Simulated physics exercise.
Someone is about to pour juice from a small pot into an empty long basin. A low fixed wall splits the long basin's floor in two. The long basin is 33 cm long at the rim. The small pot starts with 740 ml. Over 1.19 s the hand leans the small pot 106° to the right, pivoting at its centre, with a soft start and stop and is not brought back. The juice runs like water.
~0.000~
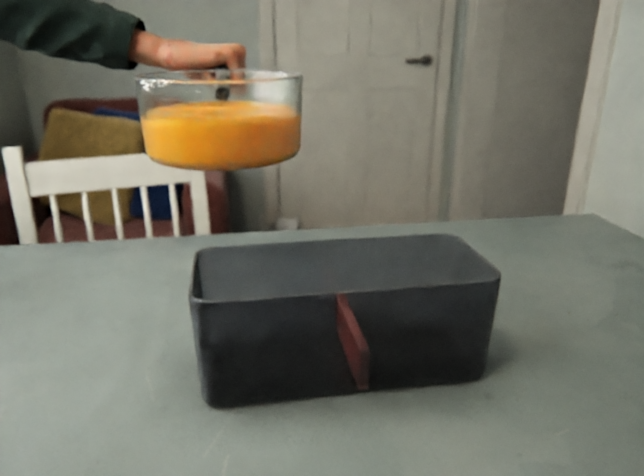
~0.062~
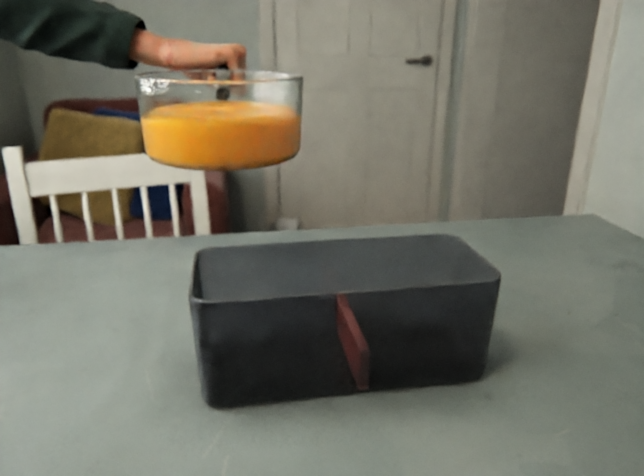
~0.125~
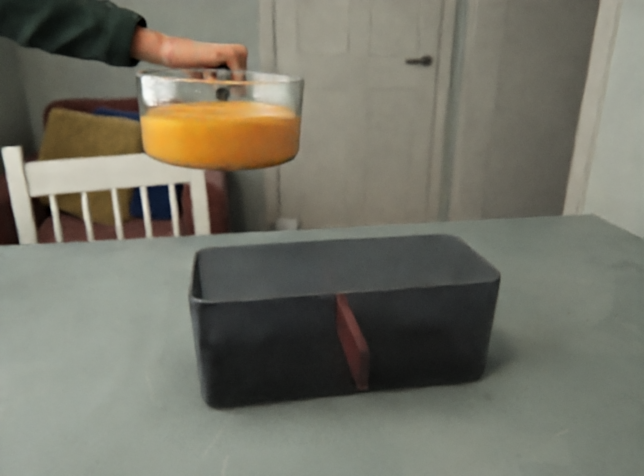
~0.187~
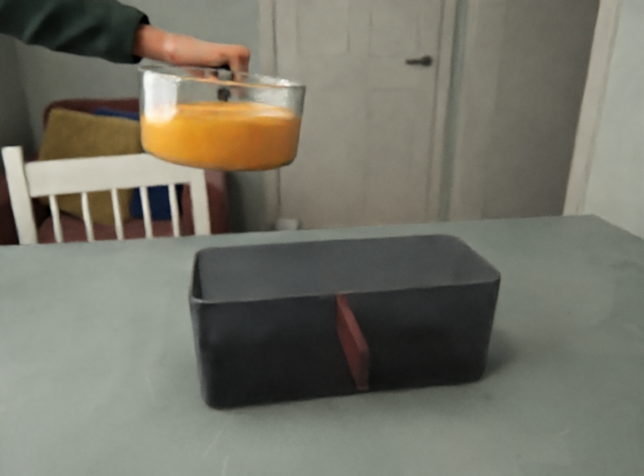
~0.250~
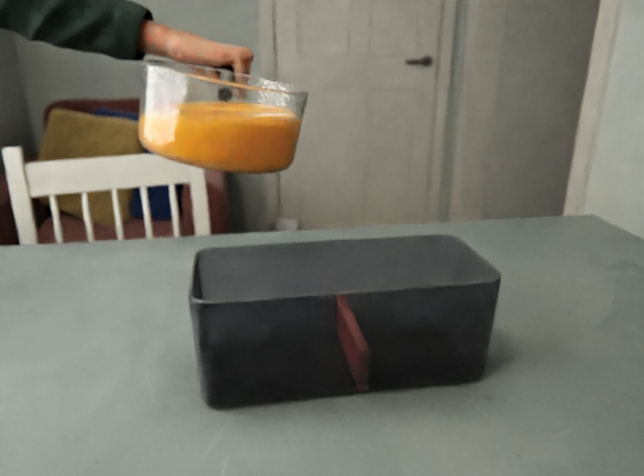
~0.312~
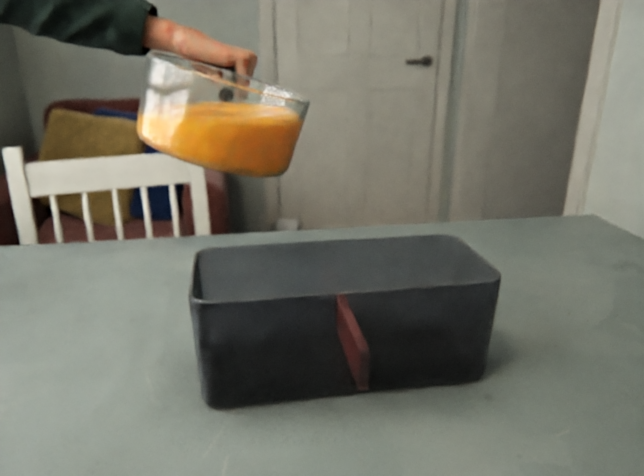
A hand in a dark sleeve holds a clear pot of orange juice level, up and to the left above an empty dark basin on a grey table. The hand then leans the pot slightly to the right, its right rim dipping while the juice stays inside and the basin remains still.
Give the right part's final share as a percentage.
The far part has some 50 per cent.
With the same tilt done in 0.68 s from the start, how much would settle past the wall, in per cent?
In that case some 35 per cent.
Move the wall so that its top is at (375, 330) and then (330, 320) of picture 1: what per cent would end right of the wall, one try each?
In turn about 25 and 70 per cent.
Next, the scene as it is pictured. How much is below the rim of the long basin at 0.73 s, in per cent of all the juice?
Near 9 in a hundred.
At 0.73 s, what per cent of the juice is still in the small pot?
About 56 per cent.
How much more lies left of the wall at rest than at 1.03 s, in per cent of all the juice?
About 22 per cent.
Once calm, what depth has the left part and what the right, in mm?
Left about 16 mm, right about 20 mm.
Then, 0.73 s in, the tilt is 71° and 57 per cent is still to pour, 3 is left of the wall and 5 right of it.
Then, 1.03 s in, the tilt is 101° and 11 per cent is still to pour, 27 is left of the wall and 49 right of it.
Then, 1.35 s in, the tilt is 106° and 0 per cent is still to pour, 48 is left of the wall and 50 right of it.
Then, 1.69 s in, the tilt is 106° and 0 per cent is still to pour, 49 is left of the wall and 50 right of it.
Finally, 49 per cent lies left of the wall, 50 right of it and 1 outside.
